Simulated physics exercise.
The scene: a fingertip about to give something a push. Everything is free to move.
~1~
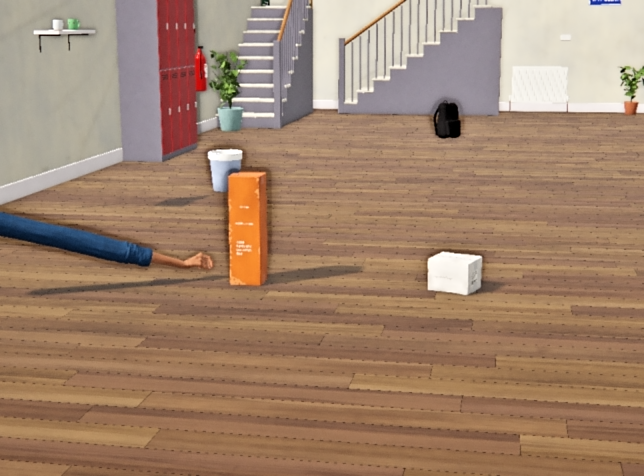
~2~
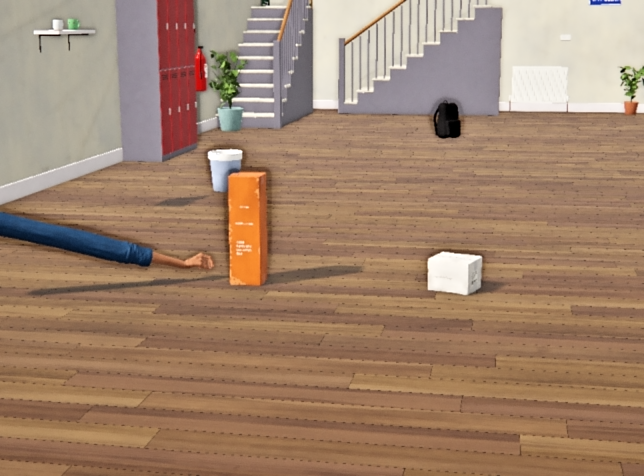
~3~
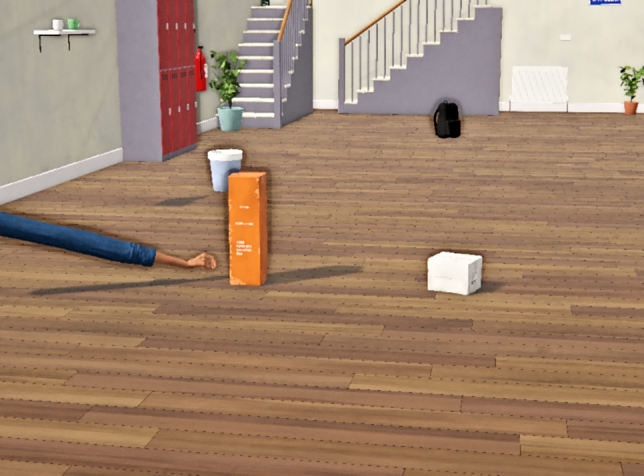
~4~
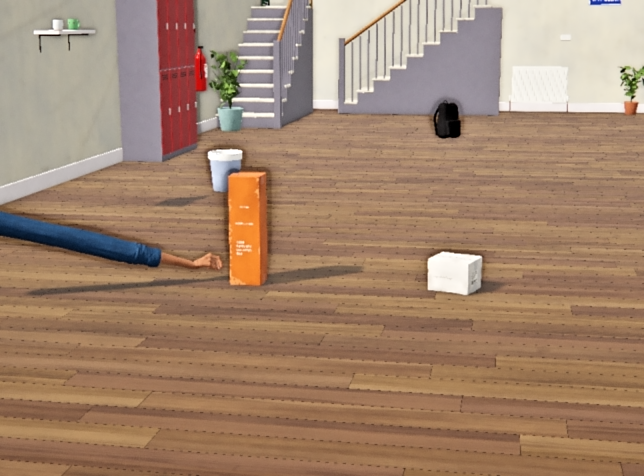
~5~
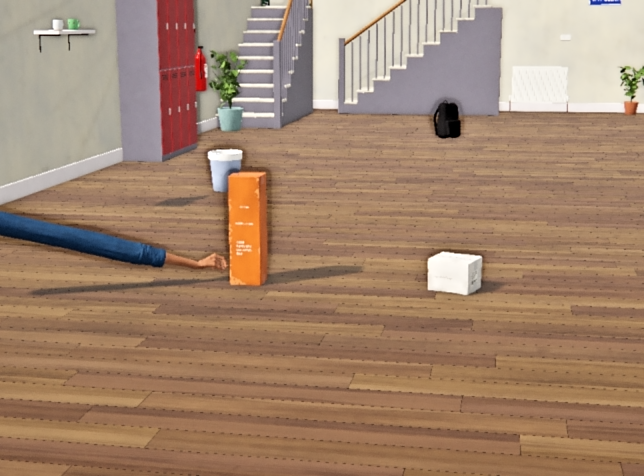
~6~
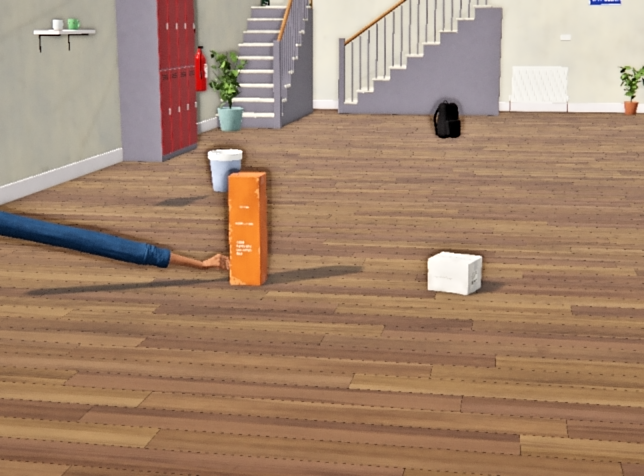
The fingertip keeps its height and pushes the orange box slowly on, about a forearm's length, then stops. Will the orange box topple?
The orange box stays upright.
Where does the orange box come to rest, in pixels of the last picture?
Near (310, 231).
Then, 0.40 s later than the last frame, orange box moved about its own width near (268, 229).
Then, 0.80 s later than the last frame, orange box moved about its own width near (292, 230).
When it is over, moved from the start, orange box. End places, in pixels of the last picture, orange box near (310, 231).
